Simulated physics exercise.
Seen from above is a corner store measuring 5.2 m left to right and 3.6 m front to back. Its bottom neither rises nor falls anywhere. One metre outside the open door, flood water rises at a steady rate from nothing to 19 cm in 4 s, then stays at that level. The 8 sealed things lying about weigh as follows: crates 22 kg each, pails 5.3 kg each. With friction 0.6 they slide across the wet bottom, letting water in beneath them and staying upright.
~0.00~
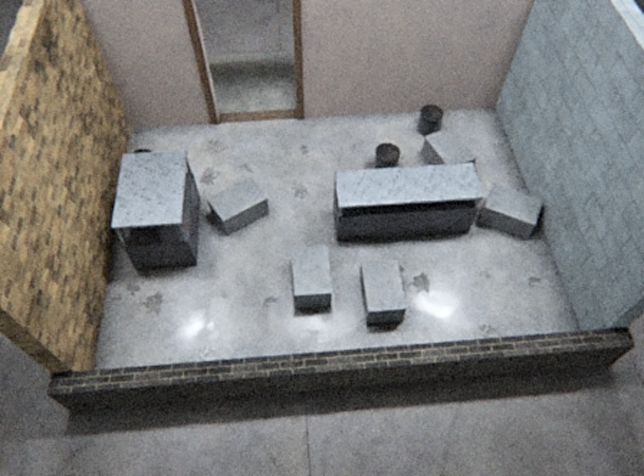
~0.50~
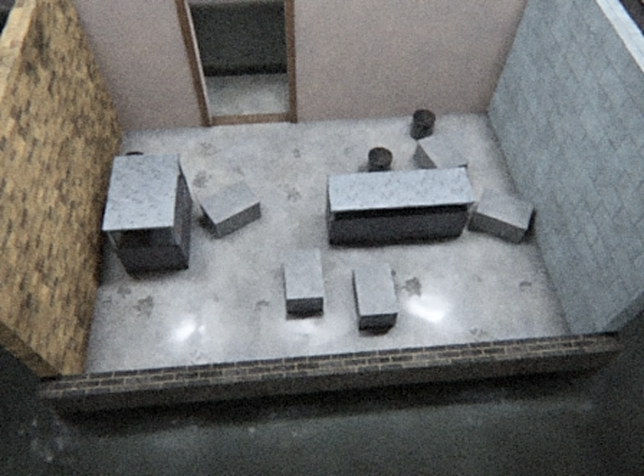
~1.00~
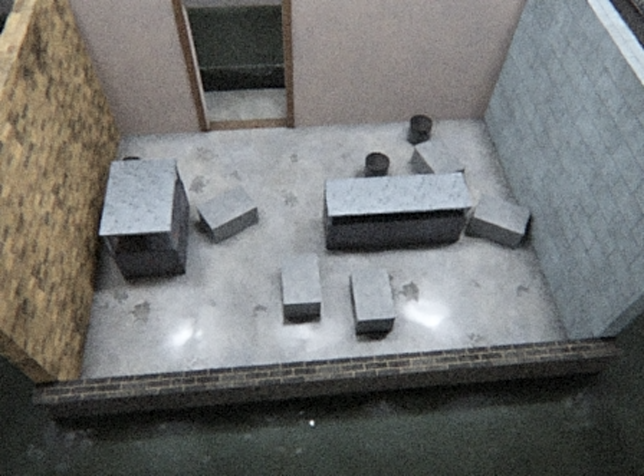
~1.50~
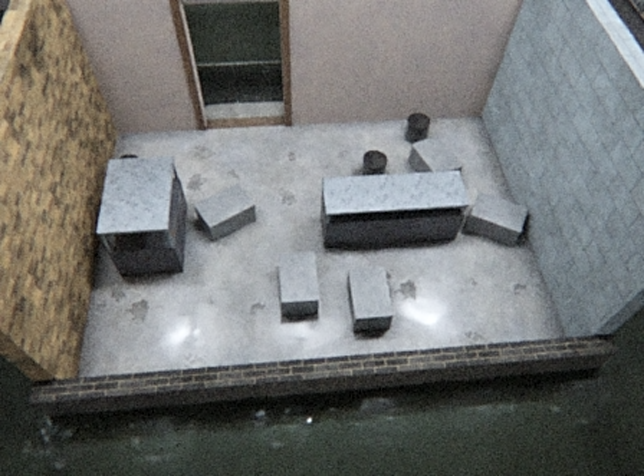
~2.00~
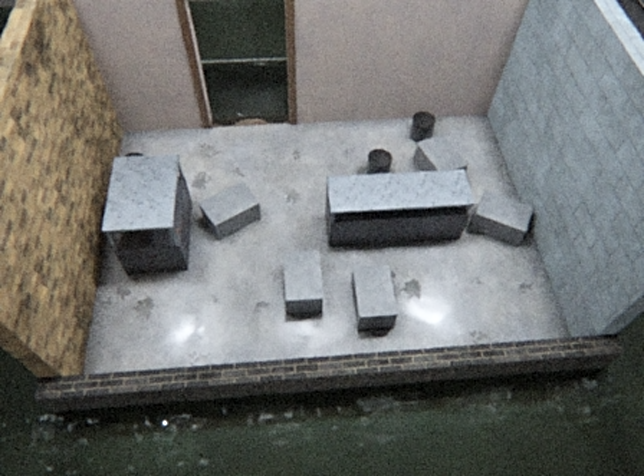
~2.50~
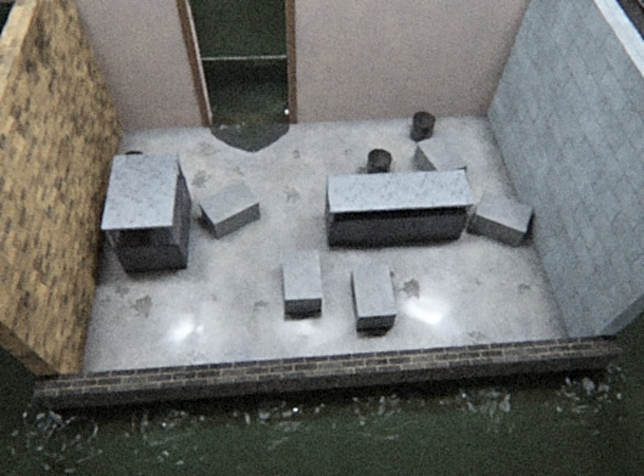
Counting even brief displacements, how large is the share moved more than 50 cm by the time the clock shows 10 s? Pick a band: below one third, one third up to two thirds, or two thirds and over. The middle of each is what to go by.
The share is below one third.
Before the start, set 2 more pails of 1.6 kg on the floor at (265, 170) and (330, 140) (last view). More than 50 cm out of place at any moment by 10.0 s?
One by one: Above; below.
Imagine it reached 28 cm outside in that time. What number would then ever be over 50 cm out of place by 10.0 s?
The answer would then be 4.
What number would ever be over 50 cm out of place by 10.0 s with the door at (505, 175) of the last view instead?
That gives 3 of them.
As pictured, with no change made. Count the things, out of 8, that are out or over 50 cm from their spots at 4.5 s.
Tally at that time: 0.
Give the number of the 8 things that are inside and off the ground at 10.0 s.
Total: 0.
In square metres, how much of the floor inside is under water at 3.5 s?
2.0 m2.
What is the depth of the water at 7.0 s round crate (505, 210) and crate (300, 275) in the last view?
Around 2 cm and 3 cm.
After 3.5 s 0 of 8 are over 50 cm from their spots; 0 afloat.
After 4.5 s 0 of 8 are over 50 cm from their spots; 0 afloat.
After 7.0 s 1 of 8 are over 50 cm from their spots; 0 afloat.
After 10.0 s 1 of 8 are over 50 cm from their spots, and 1 have been at some point; 0 afloat.
